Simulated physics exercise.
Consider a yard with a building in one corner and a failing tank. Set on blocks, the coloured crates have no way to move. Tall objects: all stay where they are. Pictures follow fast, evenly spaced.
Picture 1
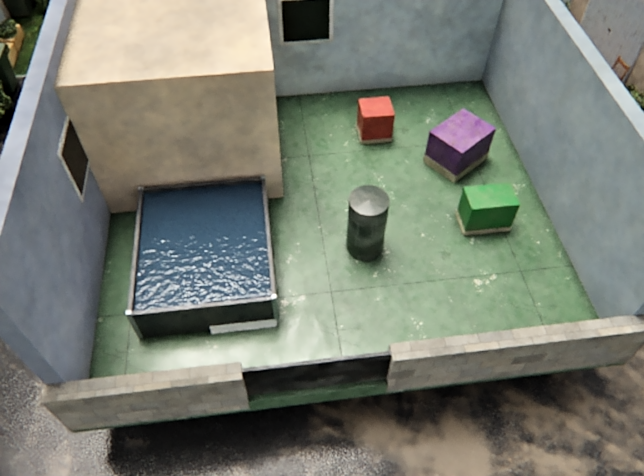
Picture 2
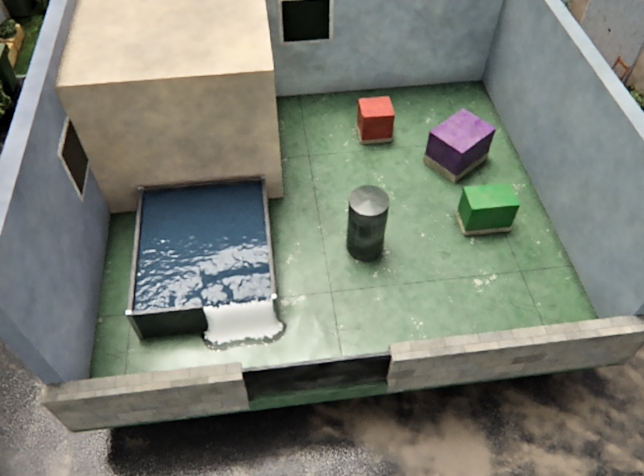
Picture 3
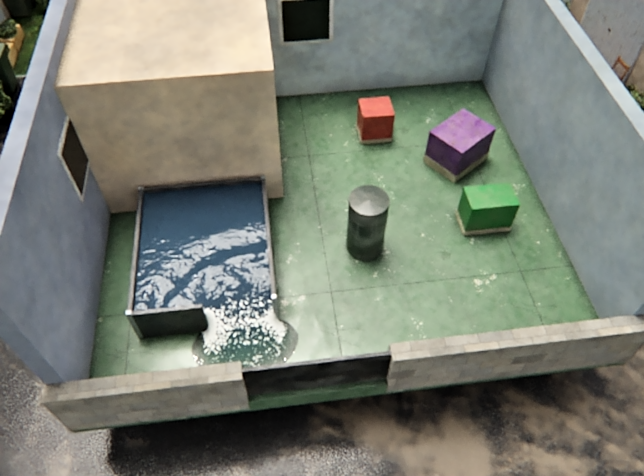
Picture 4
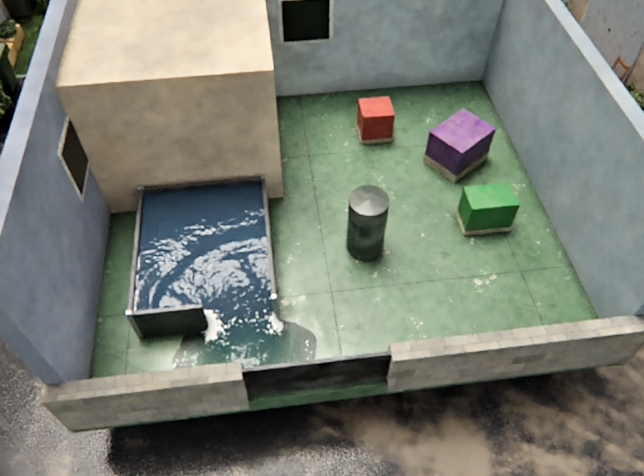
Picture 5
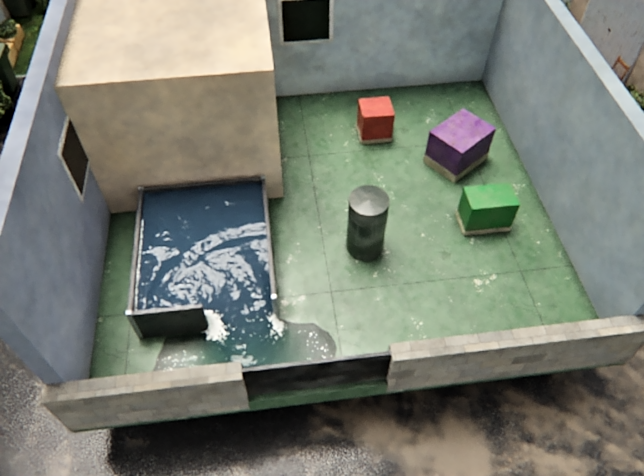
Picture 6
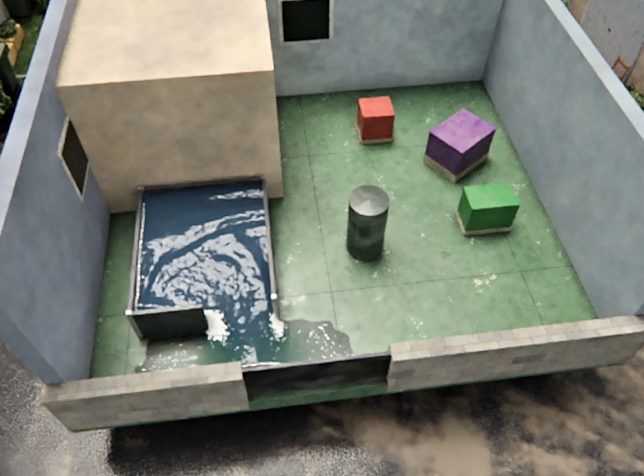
A tank in a walled yard opens at its front and water spreads across the green floor.
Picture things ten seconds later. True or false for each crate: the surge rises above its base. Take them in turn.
Red crate: False; purple crate: False; green crate: True.
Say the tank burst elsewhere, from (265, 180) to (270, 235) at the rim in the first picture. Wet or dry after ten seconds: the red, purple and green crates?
Going through them, the red crate gets reached, the purple crate gets reached and the green crate gets reached.
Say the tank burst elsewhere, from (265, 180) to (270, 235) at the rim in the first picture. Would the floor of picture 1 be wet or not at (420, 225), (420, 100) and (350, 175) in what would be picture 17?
Taken in turn, that's reached, not reached, and finally reached.
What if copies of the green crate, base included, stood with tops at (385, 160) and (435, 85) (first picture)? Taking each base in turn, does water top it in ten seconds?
Stays clear, then stays clear.
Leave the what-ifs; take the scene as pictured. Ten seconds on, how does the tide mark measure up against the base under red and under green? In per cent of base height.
Roughly 80 percent, then 150 percent.
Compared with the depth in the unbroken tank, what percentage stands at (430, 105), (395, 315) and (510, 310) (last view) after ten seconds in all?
10, 6 and 16 in a hundred, in turn.
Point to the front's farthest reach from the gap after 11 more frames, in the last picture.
Roughly at (589, 343).
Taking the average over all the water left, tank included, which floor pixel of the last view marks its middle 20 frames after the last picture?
I reckon somewhere around (259, 290).
A moment on, water covers 15 % of the floor; the red crate not reached, the purple crate not reached, the green crate not reached.
Next, water covers 35 % of the floor; the red crate not reached, the purple crate not reached, the green crate not reached.
Then, water covers 50 % of the floor; the red crate not reached, the purple crate water round its plinth, the green crate water round its plinth.
Later, water covers 70 % of the floor; the red crate water round its plinth, the purple crate water round its plinth, the green crate water round its plinth.
In the end, water covers 95 % of the floor; the red crate stayed above the water, the purple crate stayed above the water, the green crate was topped.
